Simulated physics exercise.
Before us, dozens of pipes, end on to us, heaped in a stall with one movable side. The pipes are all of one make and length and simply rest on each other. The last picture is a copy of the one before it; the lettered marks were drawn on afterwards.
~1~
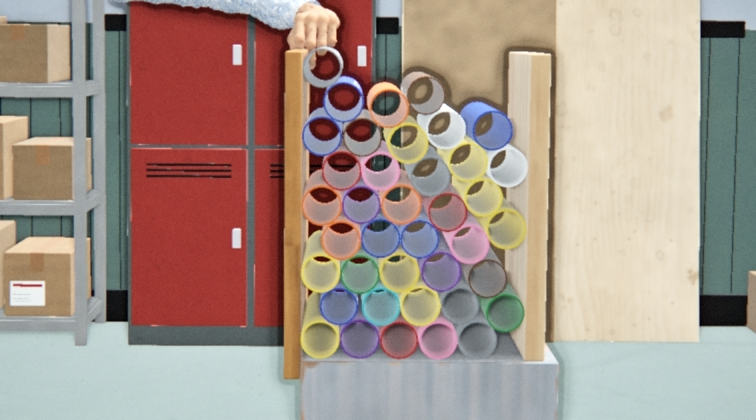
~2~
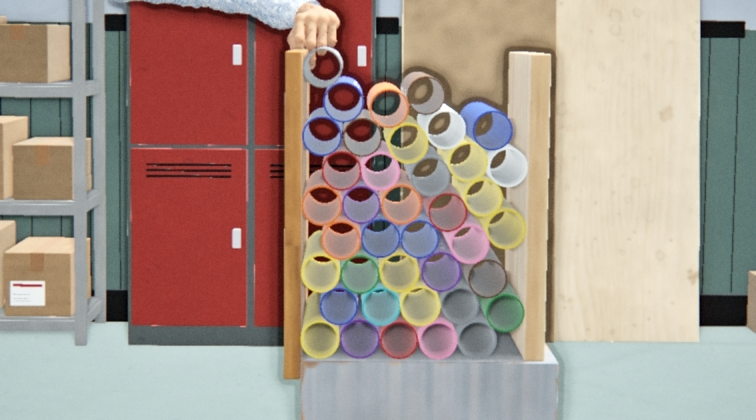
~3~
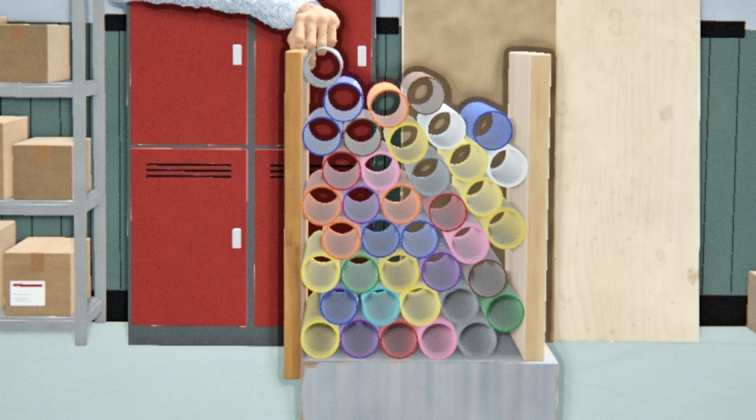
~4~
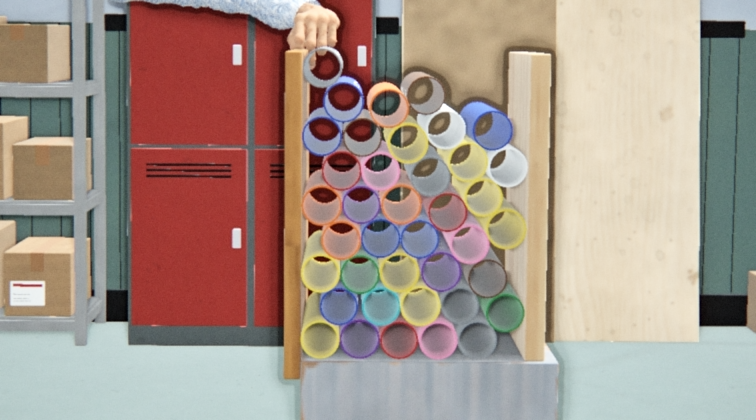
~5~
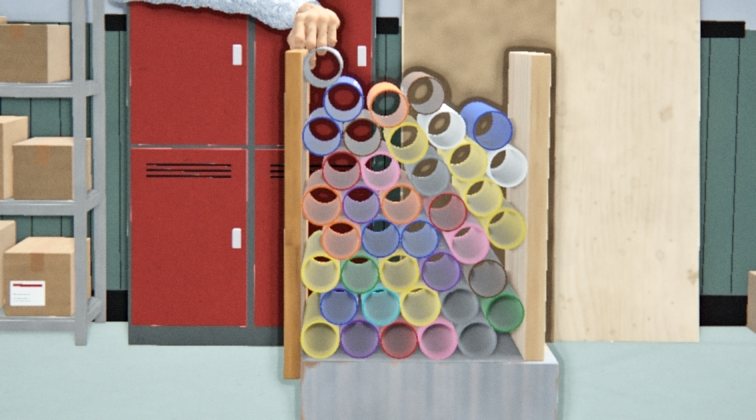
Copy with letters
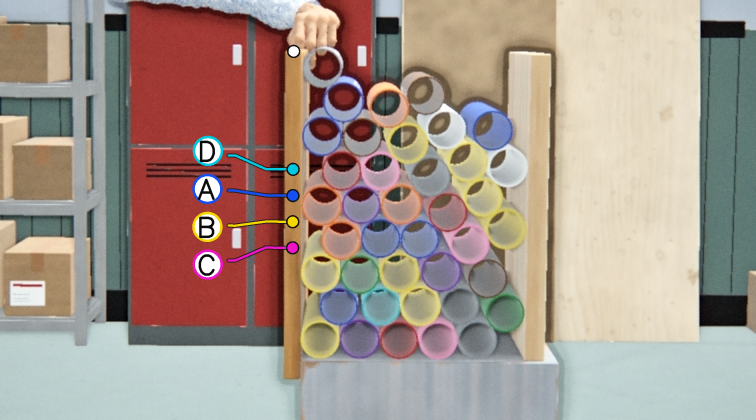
A hand in a fuzzy pale sleeve stayed resting on top of the left wooden board, and nothing visibly moved, with the colourful pipes sitting heaped between two upright boards in front of red lockers.
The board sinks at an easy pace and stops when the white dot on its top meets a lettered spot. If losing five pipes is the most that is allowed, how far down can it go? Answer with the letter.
At most to B.
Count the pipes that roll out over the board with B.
At B the number is three.
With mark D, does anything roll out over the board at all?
Yes.
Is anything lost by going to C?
Yes, at C.
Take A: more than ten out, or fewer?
Fewer than ten.
On the marked copy, A at (293, 195); B at (293, 222); C at (293, 248); D at (293, 169); the white dot at (294, 51).
Taking B. A third of the way, top of the board (302, 124).
Two thirds of the way, top of the board (302, 206).
When it is over, top of the board (302, 221), three out over the board.
As for the rest, A three out over the board; C more than five out over the board; D one out over the board.
